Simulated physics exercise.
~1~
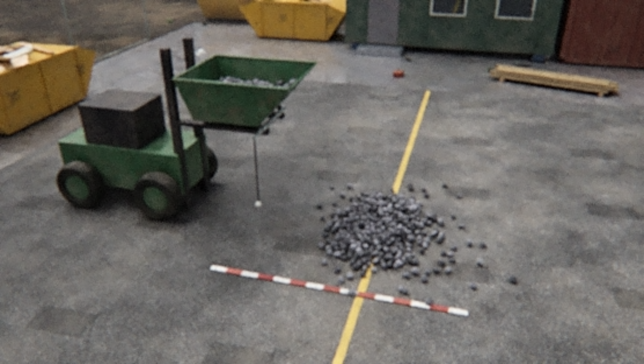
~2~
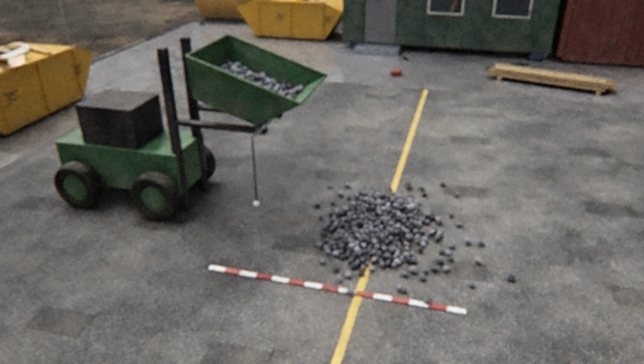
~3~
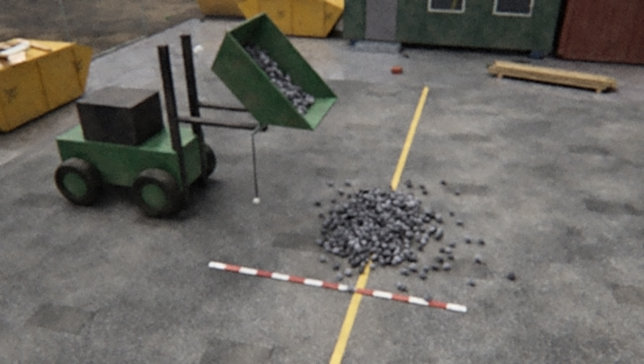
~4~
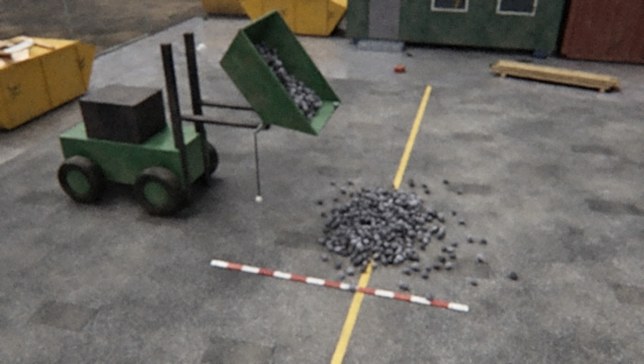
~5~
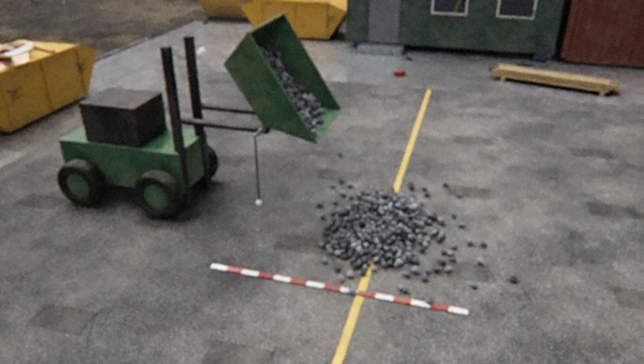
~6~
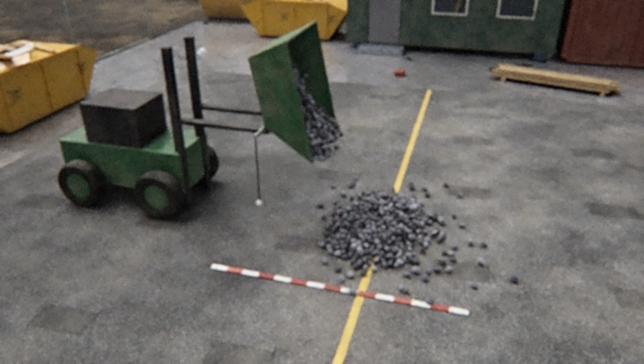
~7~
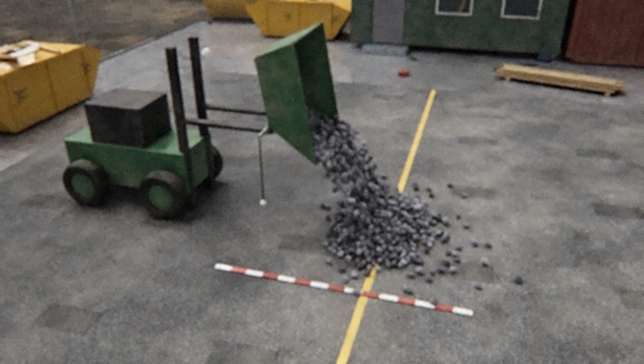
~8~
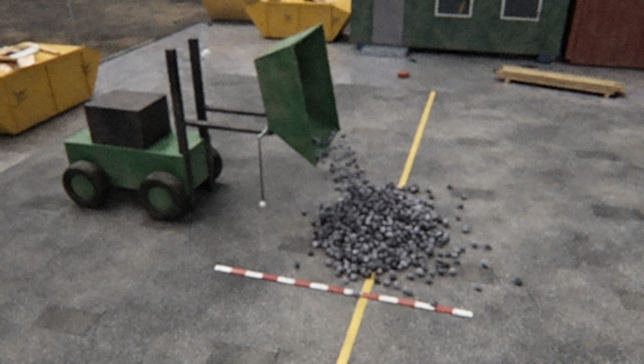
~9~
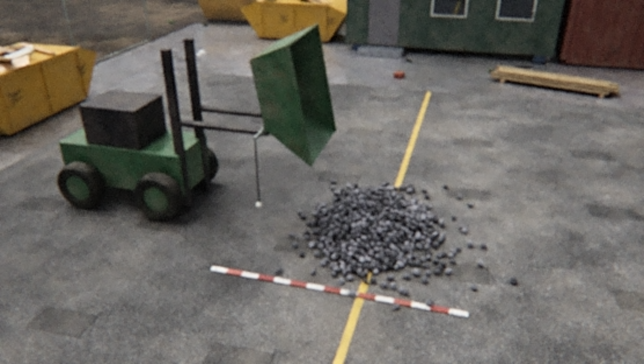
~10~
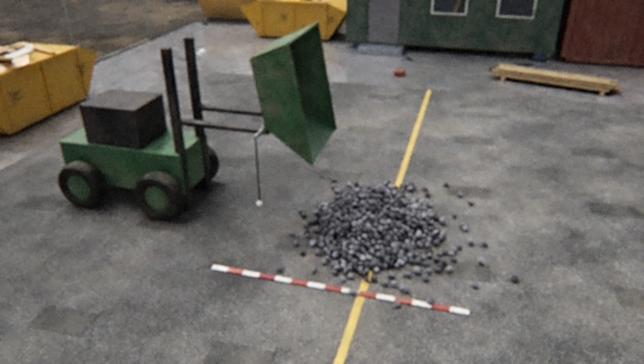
Green fork truck tipping its raised skip to the right, grey stones sliding out onto a pile straddling a yellow line.
